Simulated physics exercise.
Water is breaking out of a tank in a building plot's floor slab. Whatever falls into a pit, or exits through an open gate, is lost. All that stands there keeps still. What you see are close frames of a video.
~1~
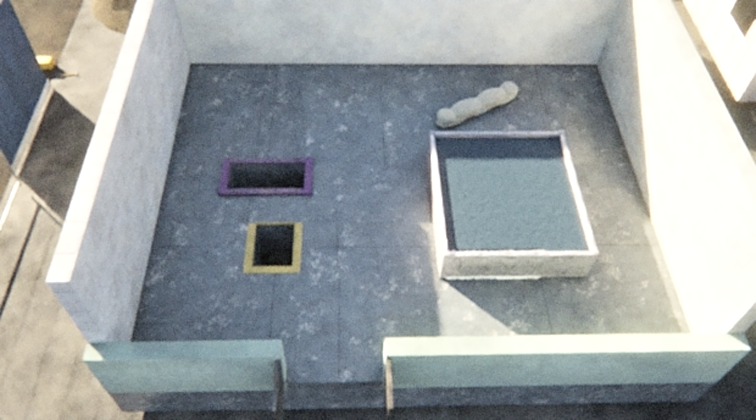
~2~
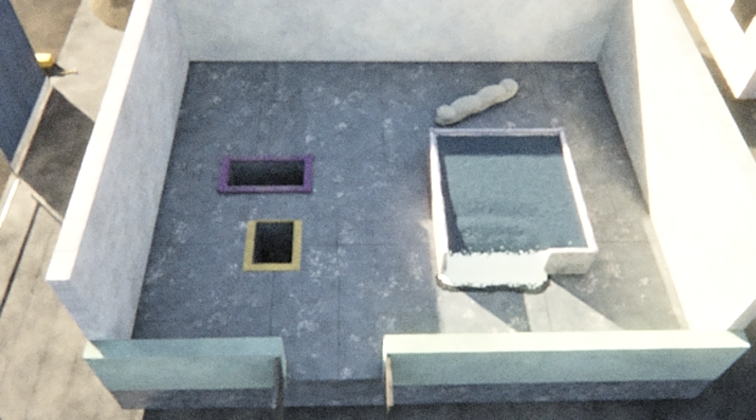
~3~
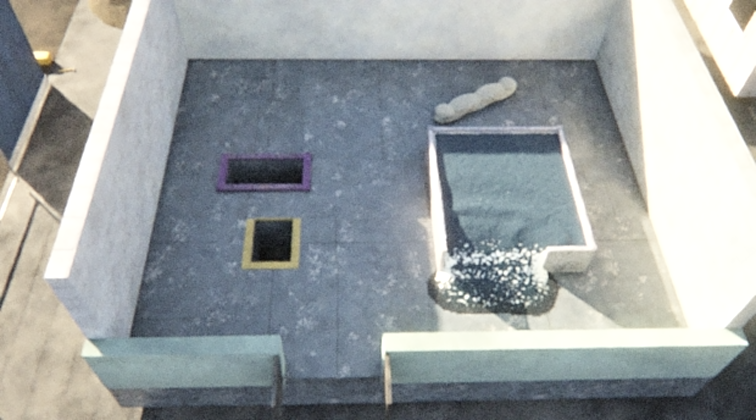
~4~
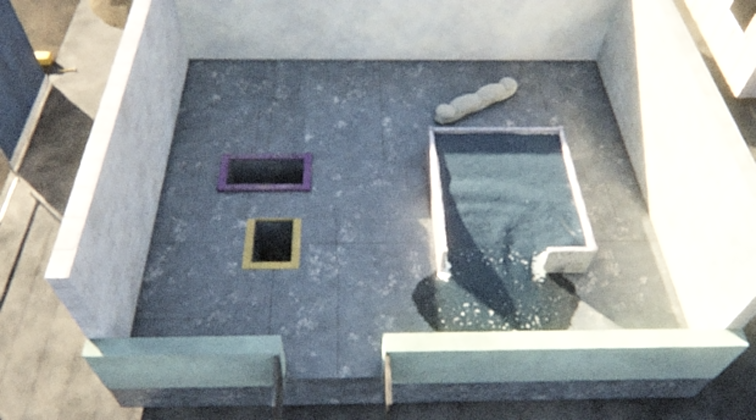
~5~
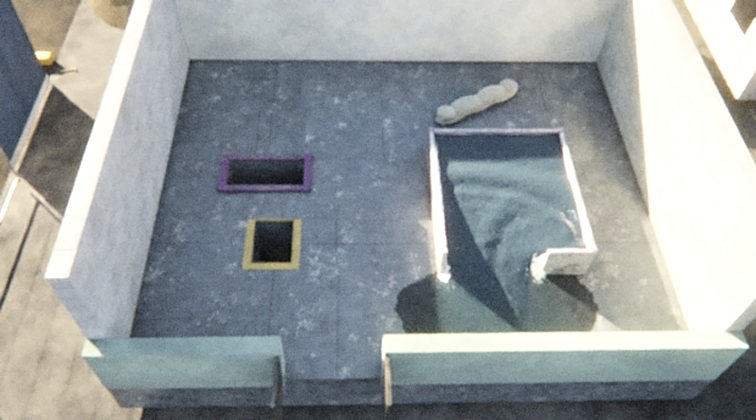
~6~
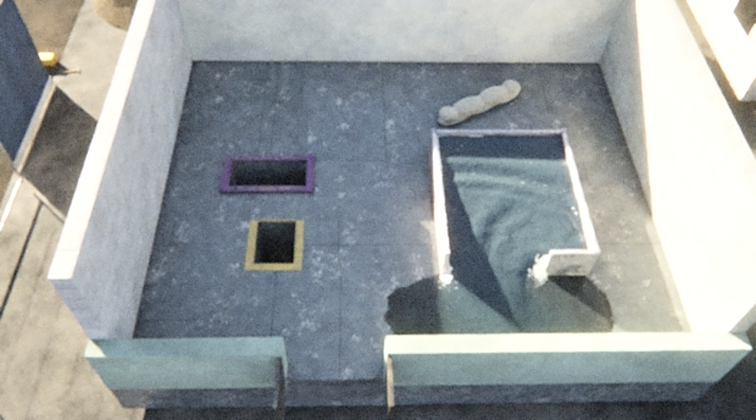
In a walled plot with two framed holes in its floor, a square tank of water stood still until its near side gave way, and water gushed out and spread across the slab.
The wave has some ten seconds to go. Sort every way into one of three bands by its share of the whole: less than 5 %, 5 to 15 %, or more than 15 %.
Bands: The gate - 5 to 15 %; the purple pit - less than 5 %; the yellow pit - 5 to 15 %.
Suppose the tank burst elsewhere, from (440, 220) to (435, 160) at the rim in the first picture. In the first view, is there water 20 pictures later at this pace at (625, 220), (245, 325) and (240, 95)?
First spot spared, second spot submerged, third spot submerged.
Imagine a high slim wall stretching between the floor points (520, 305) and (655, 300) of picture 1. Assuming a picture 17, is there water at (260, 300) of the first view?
Finding: Waterlogged.
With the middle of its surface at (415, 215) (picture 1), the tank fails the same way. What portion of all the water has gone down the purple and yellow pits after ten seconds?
The purple pit gets 0 per cent and the yellow pit 2 per cent.
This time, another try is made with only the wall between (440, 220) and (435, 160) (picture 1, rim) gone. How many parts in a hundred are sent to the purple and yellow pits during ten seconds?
Lab note - share by pit: Purple 10 %, yellow 25 %.
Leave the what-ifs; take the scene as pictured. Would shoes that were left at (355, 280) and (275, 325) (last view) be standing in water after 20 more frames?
As listed: Swamped; swamped.
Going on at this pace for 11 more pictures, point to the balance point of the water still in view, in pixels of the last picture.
That puts it at around (499, 263).
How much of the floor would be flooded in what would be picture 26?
Around 40 percent, give or take.
A moment on, water covers 10 % of the floor; the gate 0 %, the purple pit 0 %, the yellow pit 0 %.
Next, water covers 20 % of the floor; the gate 1 %, the purple pit 0 %, the yellow pit 0 %.
Then, water covers 40 % of the floor; the gate 3 %, the purple pit 0 %, the yellow pit 2 %.
Later, water covers 60 % of the floor; the gate 6 %, the purple pit 0 %, the yellow pit 5 %.
In the end, water covers 90 % of the floor; the gate 9 %, the purple pit 0 %, the yellow pit 9 %.
